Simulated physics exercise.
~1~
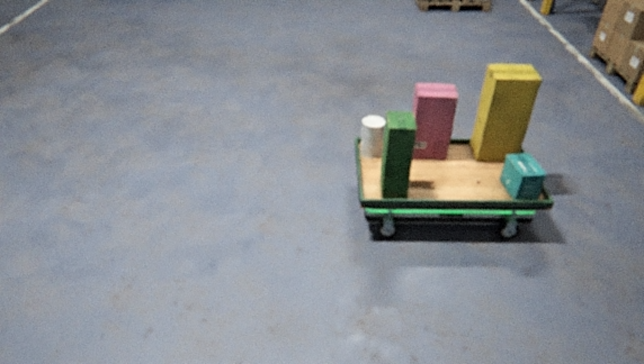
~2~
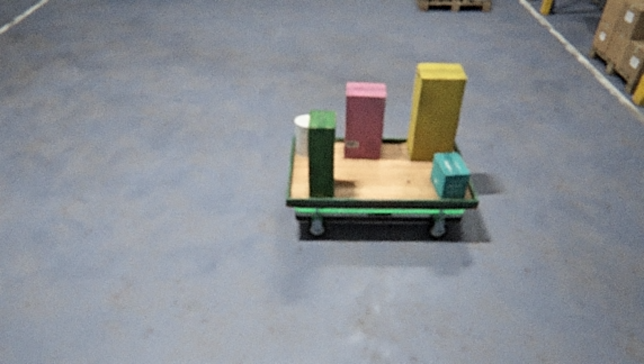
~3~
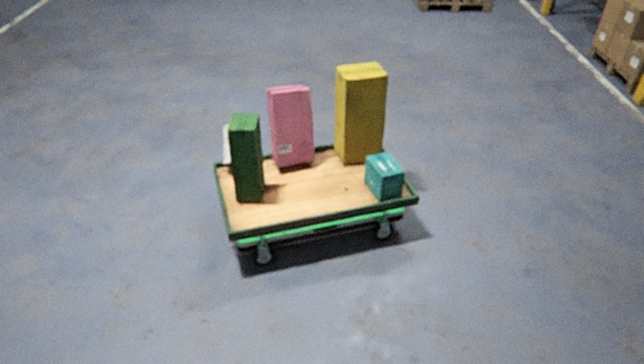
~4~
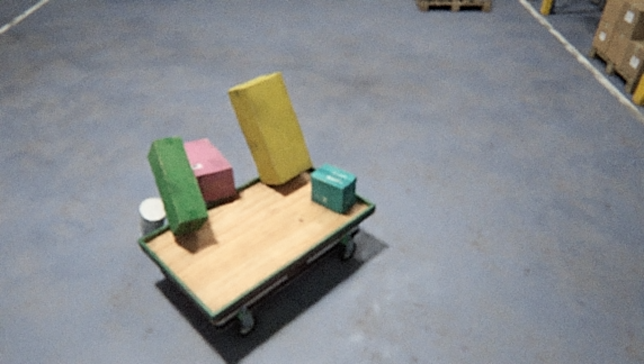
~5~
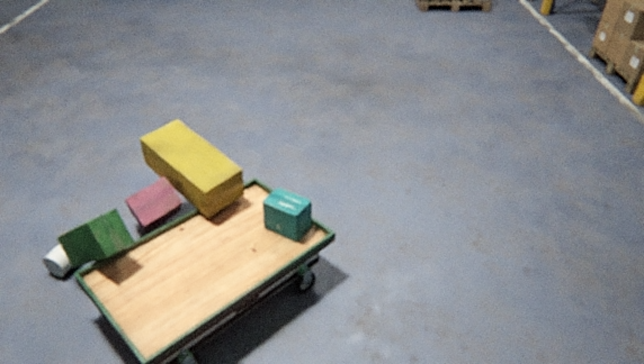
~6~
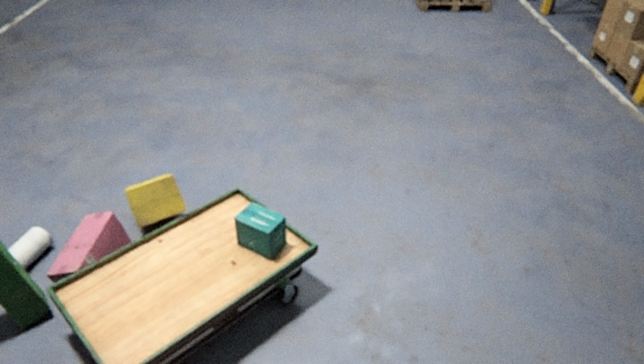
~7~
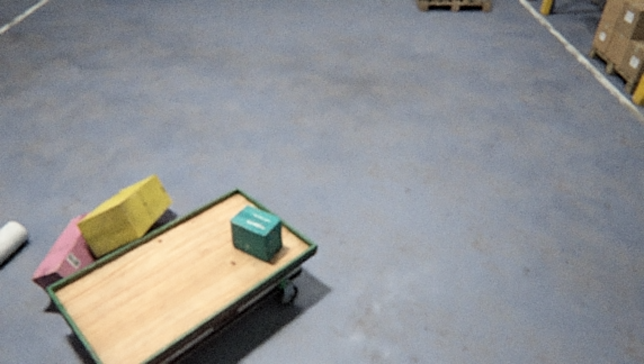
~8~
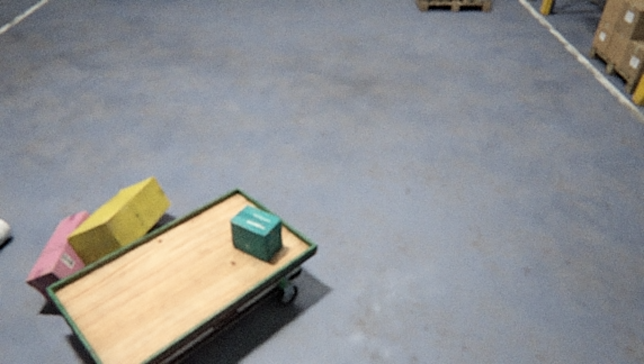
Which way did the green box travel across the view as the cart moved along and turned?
The green box travelled to the left, toppling off the cart along the way.
